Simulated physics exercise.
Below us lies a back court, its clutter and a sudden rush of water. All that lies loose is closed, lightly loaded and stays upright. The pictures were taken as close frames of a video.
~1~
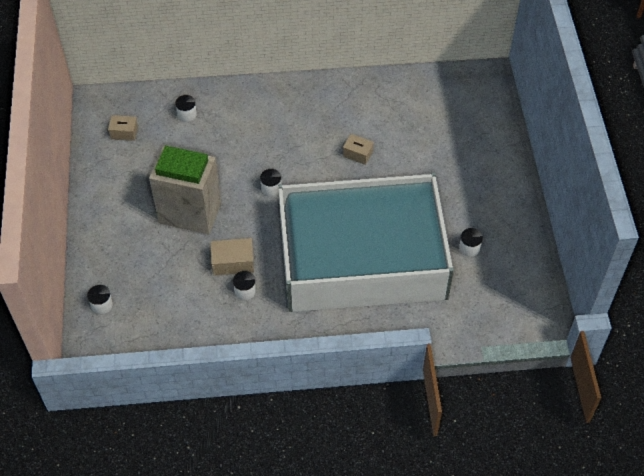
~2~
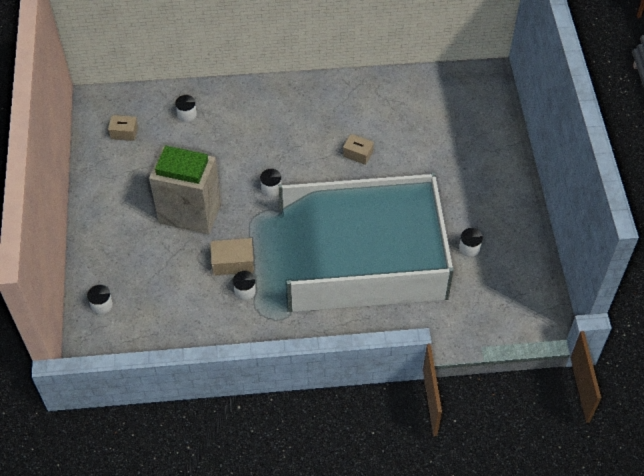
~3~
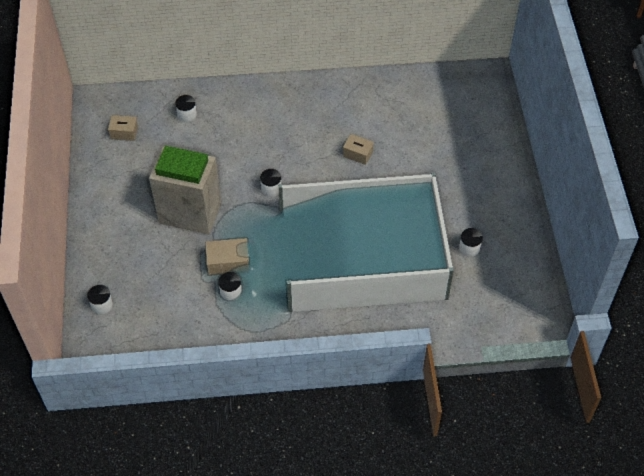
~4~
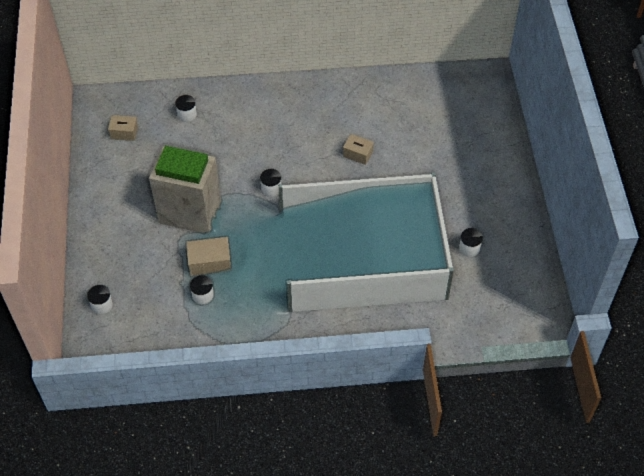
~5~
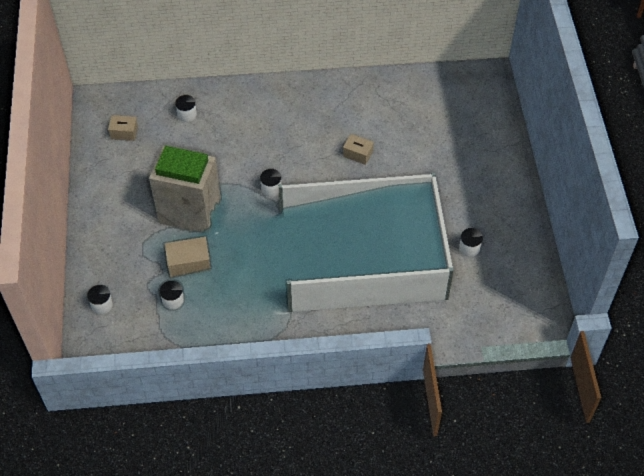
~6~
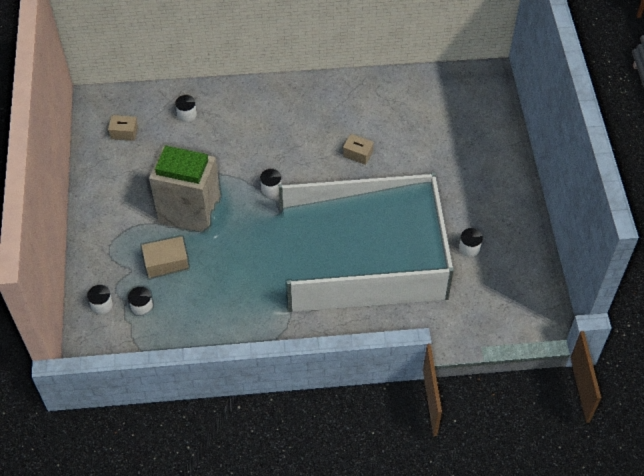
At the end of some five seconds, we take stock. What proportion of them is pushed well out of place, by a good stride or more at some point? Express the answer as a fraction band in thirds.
Fraction band: 1/3 to 2/3.
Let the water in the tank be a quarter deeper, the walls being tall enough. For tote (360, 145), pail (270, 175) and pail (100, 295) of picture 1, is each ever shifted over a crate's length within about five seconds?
The first stayed below the mark, the next stayed below the mark, and the last passed the mark.
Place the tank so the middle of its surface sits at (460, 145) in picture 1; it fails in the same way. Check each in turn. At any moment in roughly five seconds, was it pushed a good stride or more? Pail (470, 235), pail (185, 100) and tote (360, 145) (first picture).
Results in order: Never that far / made it that far / made it that far.
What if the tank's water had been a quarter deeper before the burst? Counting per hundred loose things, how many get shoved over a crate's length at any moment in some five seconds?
Around 60 in a hundred.
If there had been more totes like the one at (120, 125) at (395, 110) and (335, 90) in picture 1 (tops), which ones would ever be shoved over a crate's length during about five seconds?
The first largely stays; the second largely stays.
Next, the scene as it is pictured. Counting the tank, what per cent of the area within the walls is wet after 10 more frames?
Reading: About 50 %.
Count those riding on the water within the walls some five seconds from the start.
The answer is 5.
A moment on, 2 of 8 are well off their spots; 0 afloat.
Next, 3 of 8 are well off their spots; 3 afloat.
Later, 5 of 8 are well off their spots; 5 afloat.
In the end, 4 of 8 are well off their spots, and 5 have been at some point; 5 afloat.
